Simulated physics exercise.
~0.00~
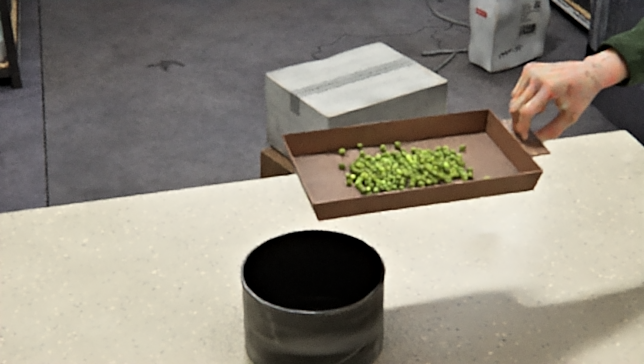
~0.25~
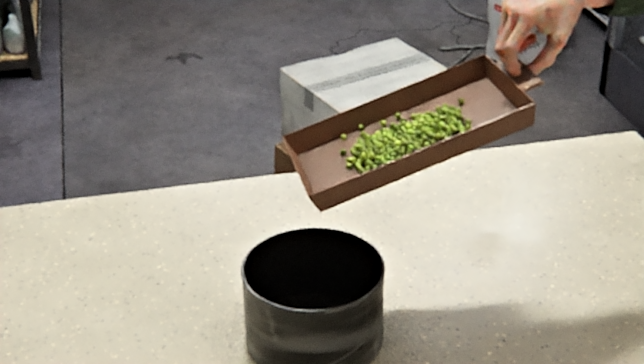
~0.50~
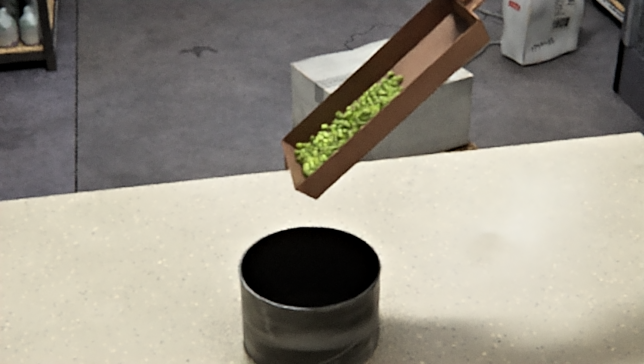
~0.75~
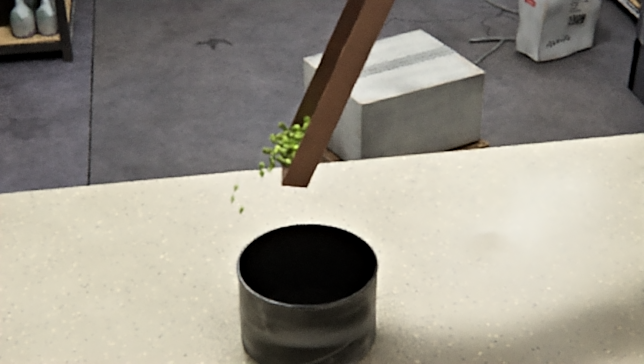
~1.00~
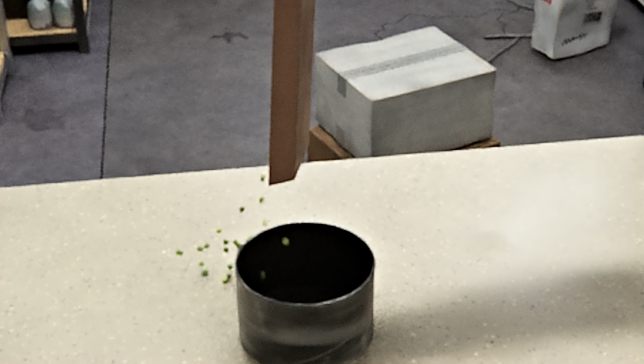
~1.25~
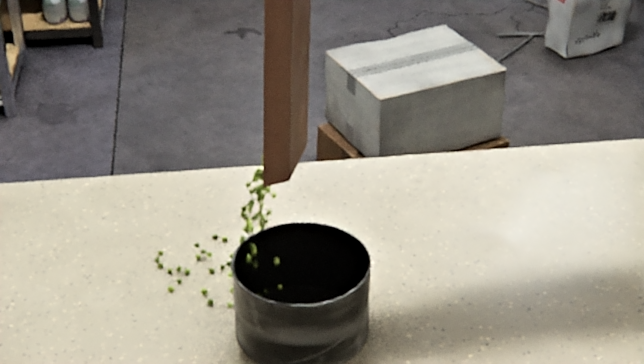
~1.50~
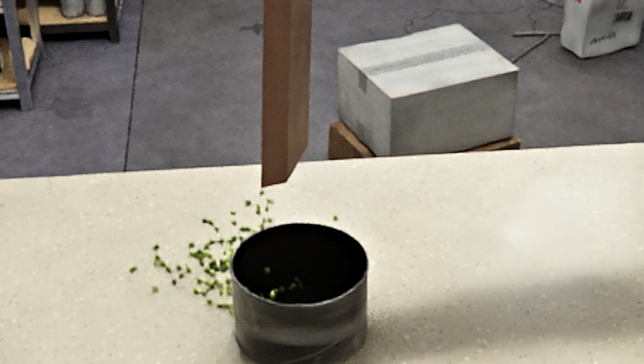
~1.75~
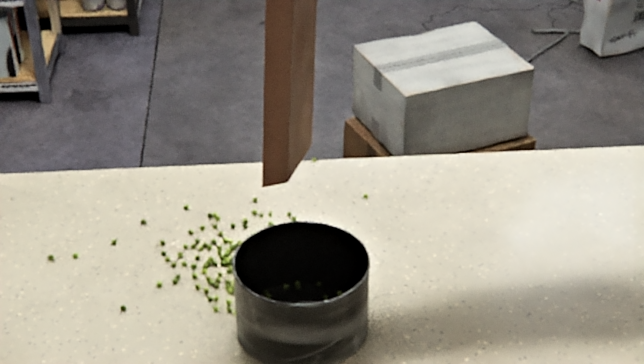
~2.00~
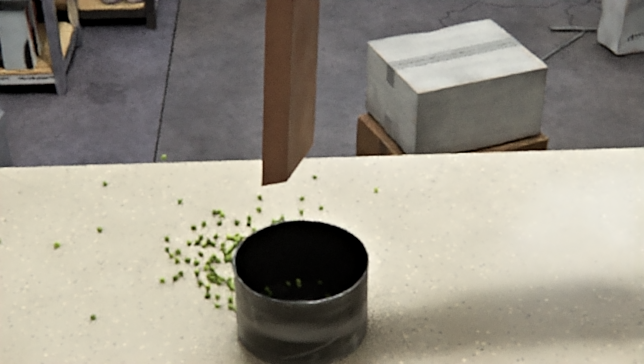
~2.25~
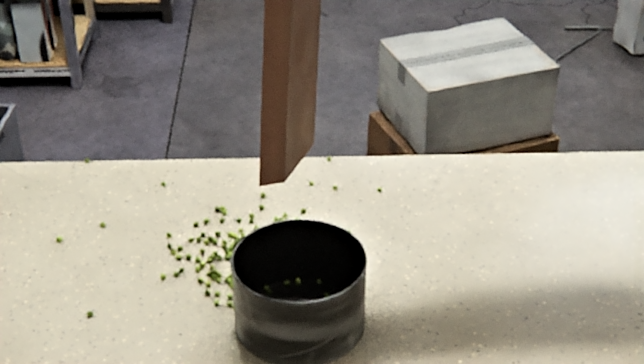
A hand at the upper right holds a shallow brown tray of small green peas over a pale speckled countertop, seen from slightly above as the view drifts sideways. A round black pot stands open below, with a light grey box, a white container and shelving on the dark floor behind. The tray tips steadily down to the left, and the peas slide to its lower end. Soon it hangs upright, and peas spill past its edge, some dropping into the pot. Most land on the counter left of the pot and scatter, leaving only a few inside.
